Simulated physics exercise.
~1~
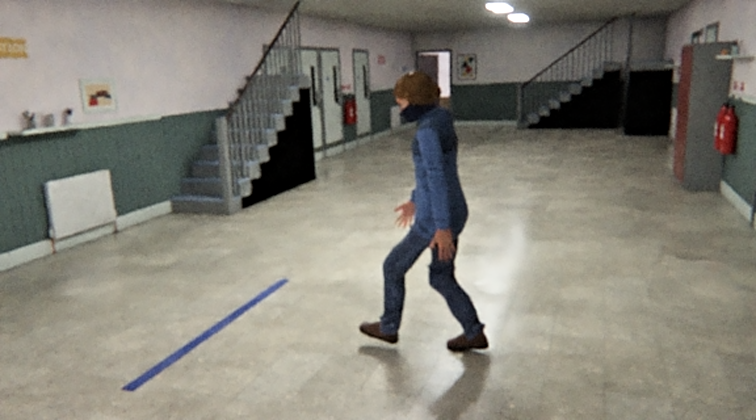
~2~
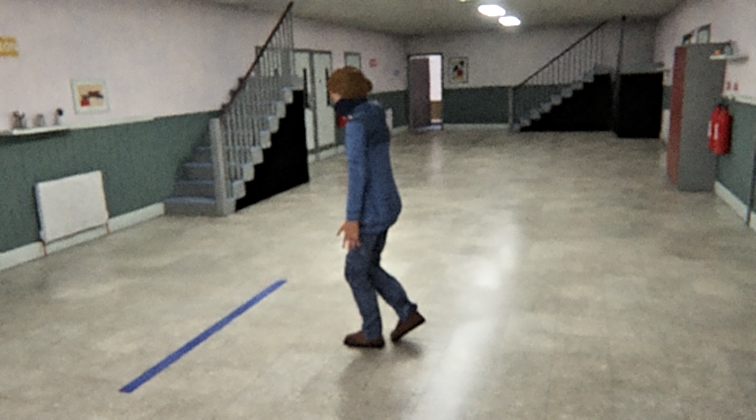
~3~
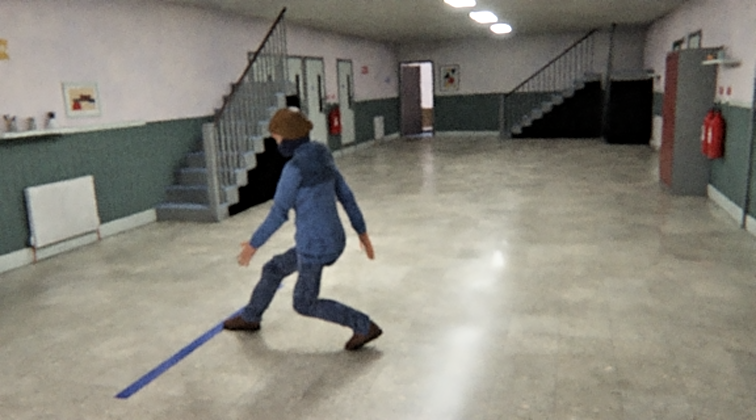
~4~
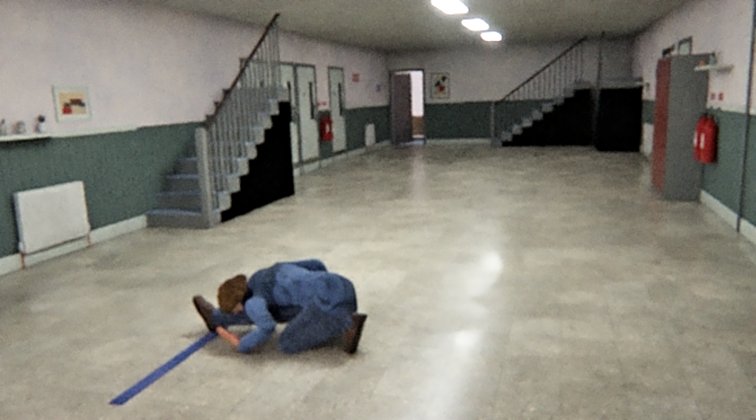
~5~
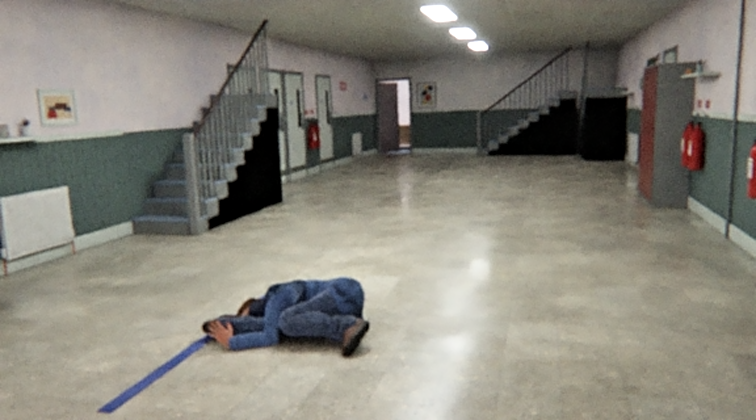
In a wide hall with staircases, a person in blue steps left, sinks down and ends curled just short of a blue strip.
